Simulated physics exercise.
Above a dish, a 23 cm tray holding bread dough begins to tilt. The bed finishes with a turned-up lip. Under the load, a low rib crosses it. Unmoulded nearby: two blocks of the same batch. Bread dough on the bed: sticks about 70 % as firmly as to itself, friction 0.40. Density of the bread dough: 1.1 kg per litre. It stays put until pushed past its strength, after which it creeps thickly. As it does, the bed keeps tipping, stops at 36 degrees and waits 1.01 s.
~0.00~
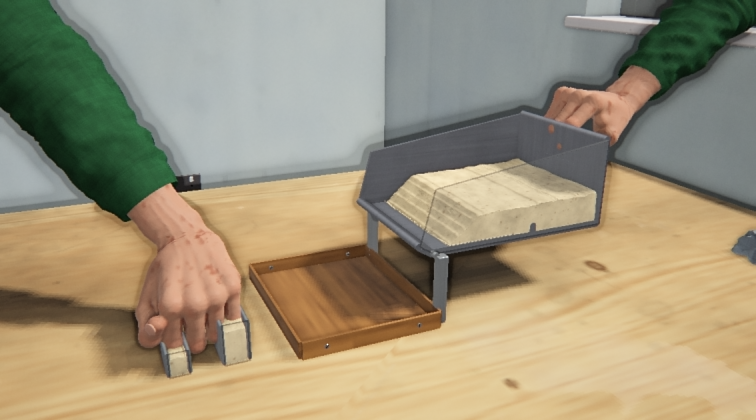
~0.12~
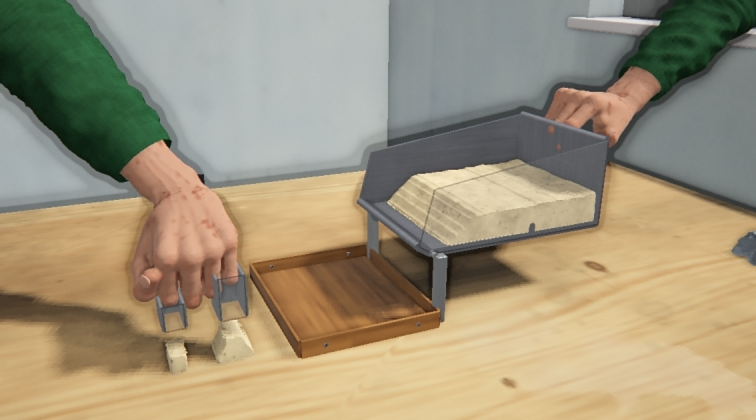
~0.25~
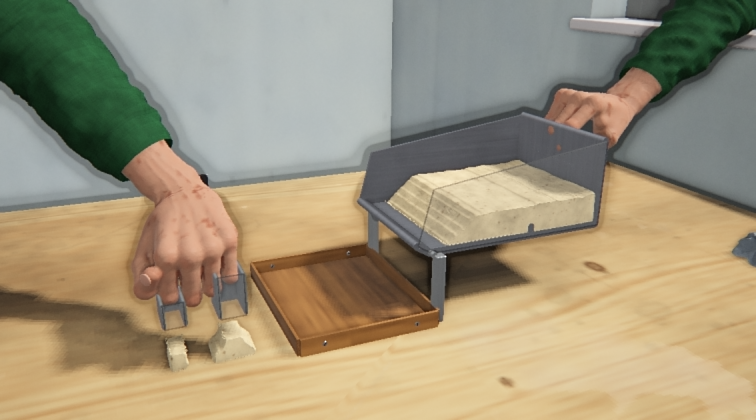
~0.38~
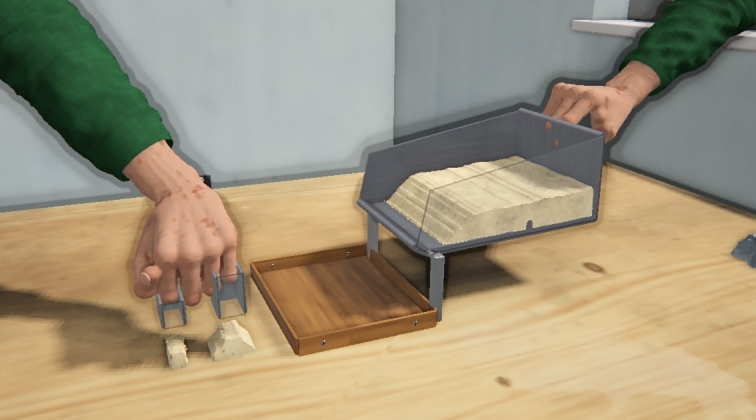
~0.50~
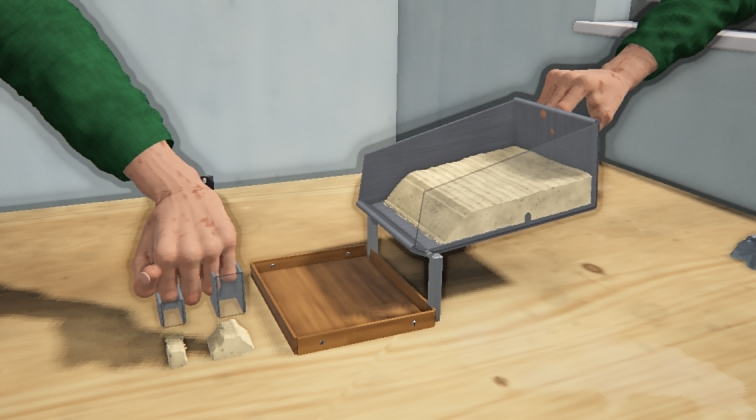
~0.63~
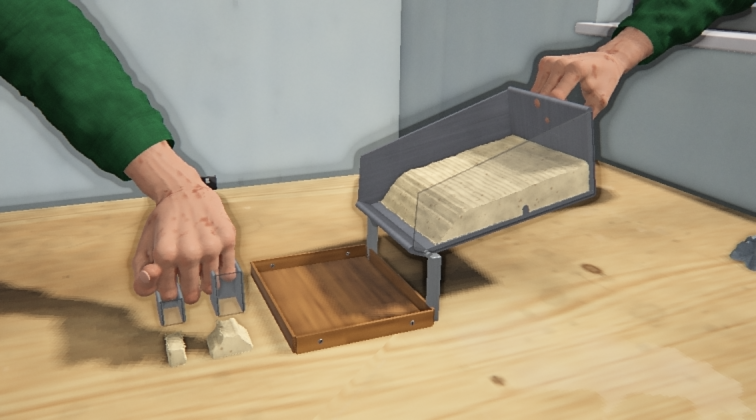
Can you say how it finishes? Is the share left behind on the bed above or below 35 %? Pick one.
I would pick below.
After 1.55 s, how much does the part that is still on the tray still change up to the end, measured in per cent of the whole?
The share shifts by around 20 % up to the end.
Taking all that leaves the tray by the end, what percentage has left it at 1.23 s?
Value noted: About 20 per cent.
After 0.90 s, the tilt is 21 degrees and 100 % is on the bed.
After 1.23 s, the tilt is 33 degrees and 84 % is on the bed.
After 1.55 s, the tilt is 36 degrees and 47 % is on the bed.
After 1.88 s, the tilt is 36 degrees and 28 % is on the bed.
After 2.38 s, the tilt is 36 degrees and 26 % is on the bed.
